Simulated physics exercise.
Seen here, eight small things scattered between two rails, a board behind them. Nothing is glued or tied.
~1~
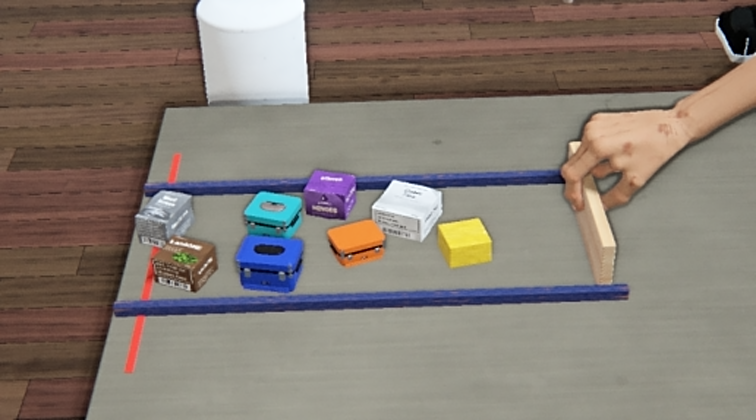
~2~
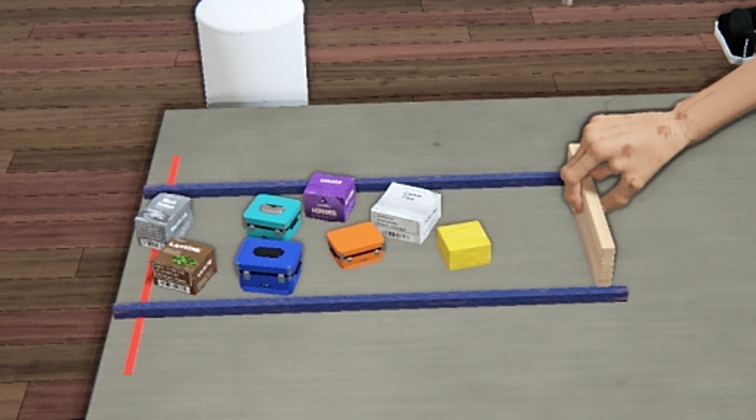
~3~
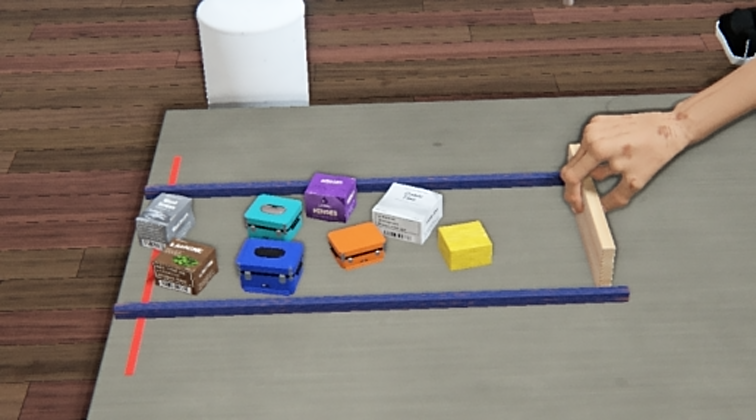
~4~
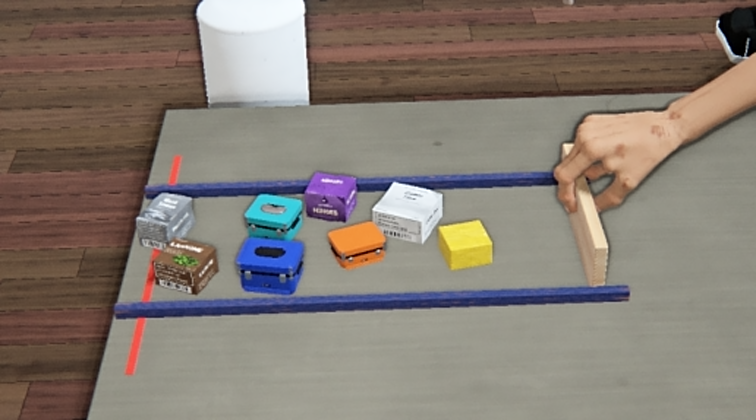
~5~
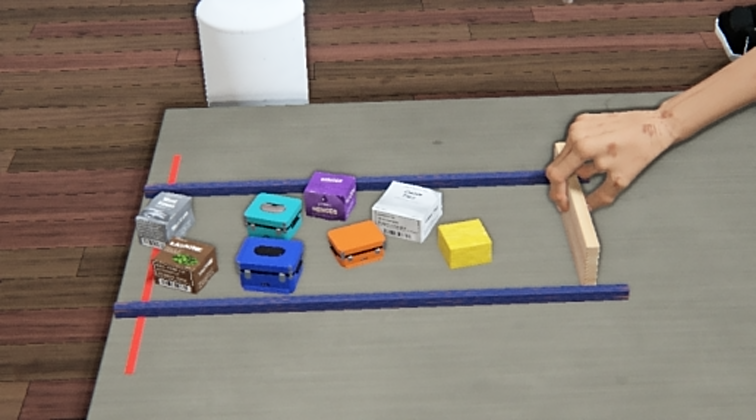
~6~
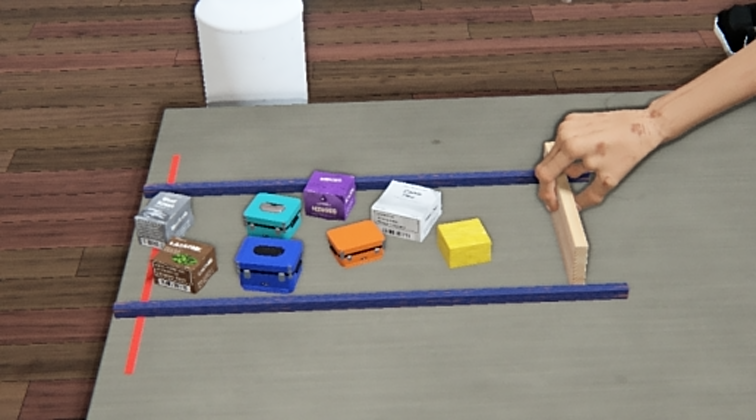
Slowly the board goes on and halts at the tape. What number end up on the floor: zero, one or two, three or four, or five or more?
Outcome: The number that fall off is five or more.
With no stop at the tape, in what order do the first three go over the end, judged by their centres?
In order: The grey box, the brown box, the turquoise case.
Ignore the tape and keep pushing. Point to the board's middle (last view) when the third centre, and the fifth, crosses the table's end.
At (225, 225) for the third, at (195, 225) for the fifth.
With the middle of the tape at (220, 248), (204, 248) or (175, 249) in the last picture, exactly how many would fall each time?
In that order 3, 4 and 6.
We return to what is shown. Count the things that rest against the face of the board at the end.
In contact: 1.
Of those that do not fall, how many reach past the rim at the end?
That would be 1.
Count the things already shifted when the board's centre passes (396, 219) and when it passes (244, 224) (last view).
The counts are 4 and 8.
Early on, none off yet; grey box at rest near (165, 221); brown box at rest near (185, 265); turquoise case at rest near (274, 220).
A while later, none off yet; grey box travelled a little near (140, 220); brown box travelled about its own width near (154, 268); turquoise case travelled well along near (188, 224).
Finally, the number that fall off is five or more; lost, white box, orange case, purple box, blue case, turquoise case, brown box and grey box.
